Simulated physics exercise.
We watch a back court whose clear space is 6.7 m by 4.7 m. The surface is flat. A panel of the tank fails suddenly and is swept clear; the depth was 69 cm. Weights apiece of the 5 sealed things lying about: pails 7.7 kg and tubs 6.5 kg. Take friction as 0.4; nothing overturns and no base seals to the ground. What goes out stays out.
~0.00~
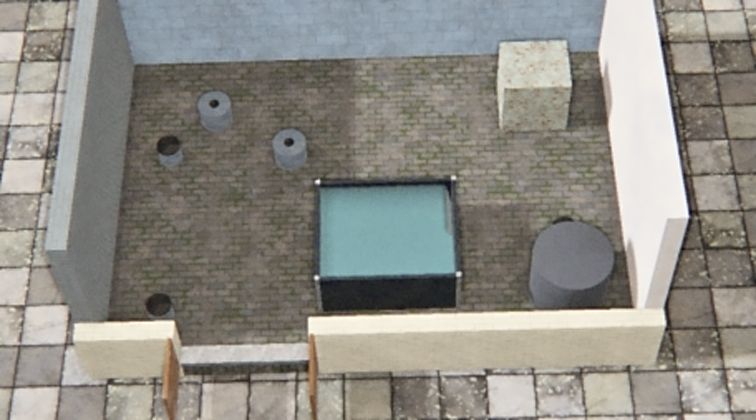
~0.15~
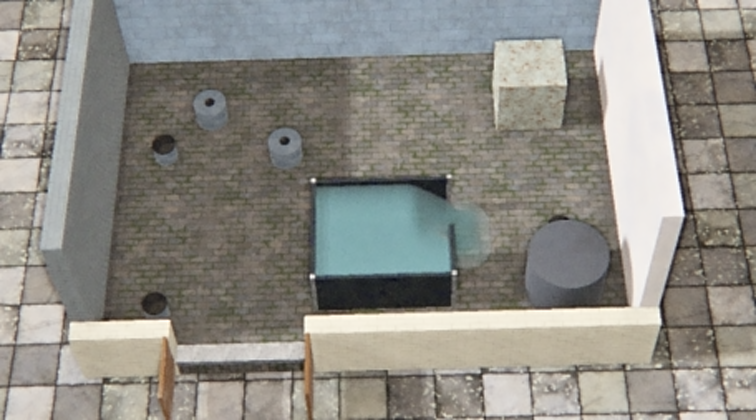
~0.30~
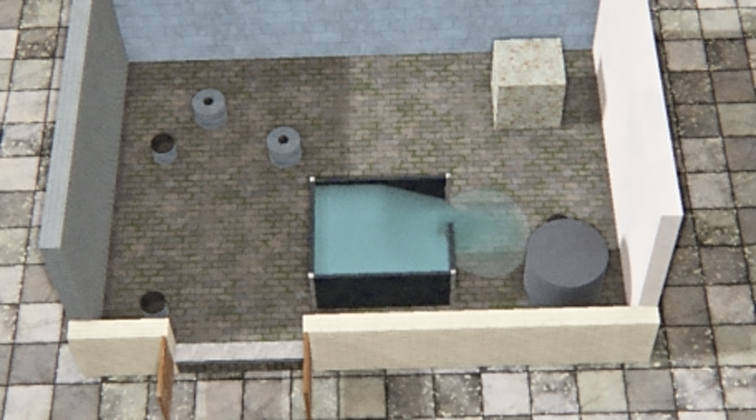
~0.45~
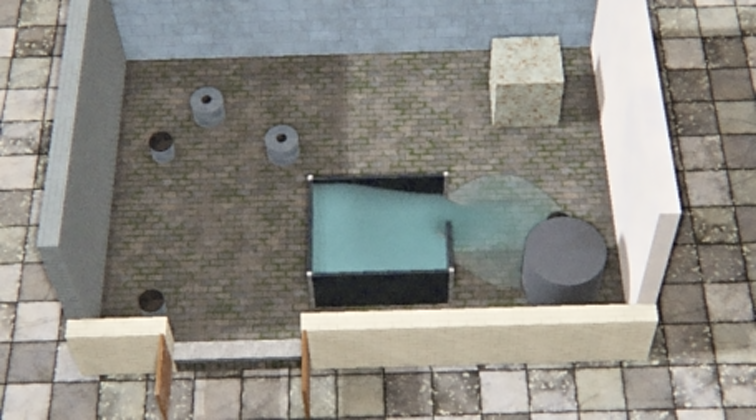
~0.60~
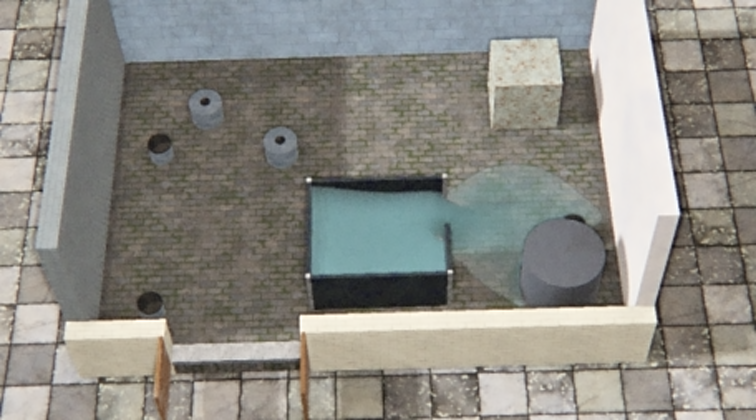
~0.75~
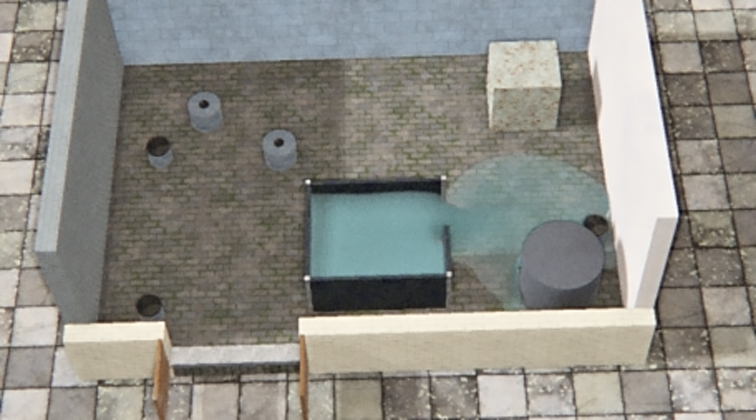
Water pouring from the right side of a dark-framed tank in a walled court, spreading across paving around a grey cylinder.
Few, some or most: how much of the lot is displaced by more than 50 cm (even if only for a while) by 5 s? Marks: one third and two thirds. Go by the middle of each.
That comes to less than a third.
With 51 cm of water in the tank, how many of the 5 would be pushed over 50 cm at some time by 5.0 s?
Then 1.
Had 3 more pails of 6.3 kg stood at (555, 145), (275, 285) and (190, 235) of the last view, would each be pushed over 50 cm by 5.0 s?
In turn: More, under, less.
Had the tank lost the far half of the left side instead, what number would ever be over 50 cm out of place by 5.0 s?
In that case 3 of them.
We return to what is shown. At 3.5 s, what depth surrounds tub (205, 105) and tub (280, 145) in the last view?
About 0 and 0 cm.
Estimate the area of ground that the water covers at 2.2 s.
About 10.5 m2.
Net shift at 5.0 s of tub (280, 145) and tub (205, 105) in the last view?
In that order: 10 cm, 10 cm.
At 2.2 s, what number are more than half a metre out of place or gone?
I count 1.
After 1.1 s 1 of 5 are over 50 cm from their spots; 1 afloat.
After 2.2 s 1 of 5 are over 50 cm from their spots; 1 afloat.
After 3.5 s 1 of 5 are over 50 cm from their spots; 1 afloat.
After 5.0 s 1 of 5 are over 50 cm from their spots, and 1 have been at some point; 1 afloat.
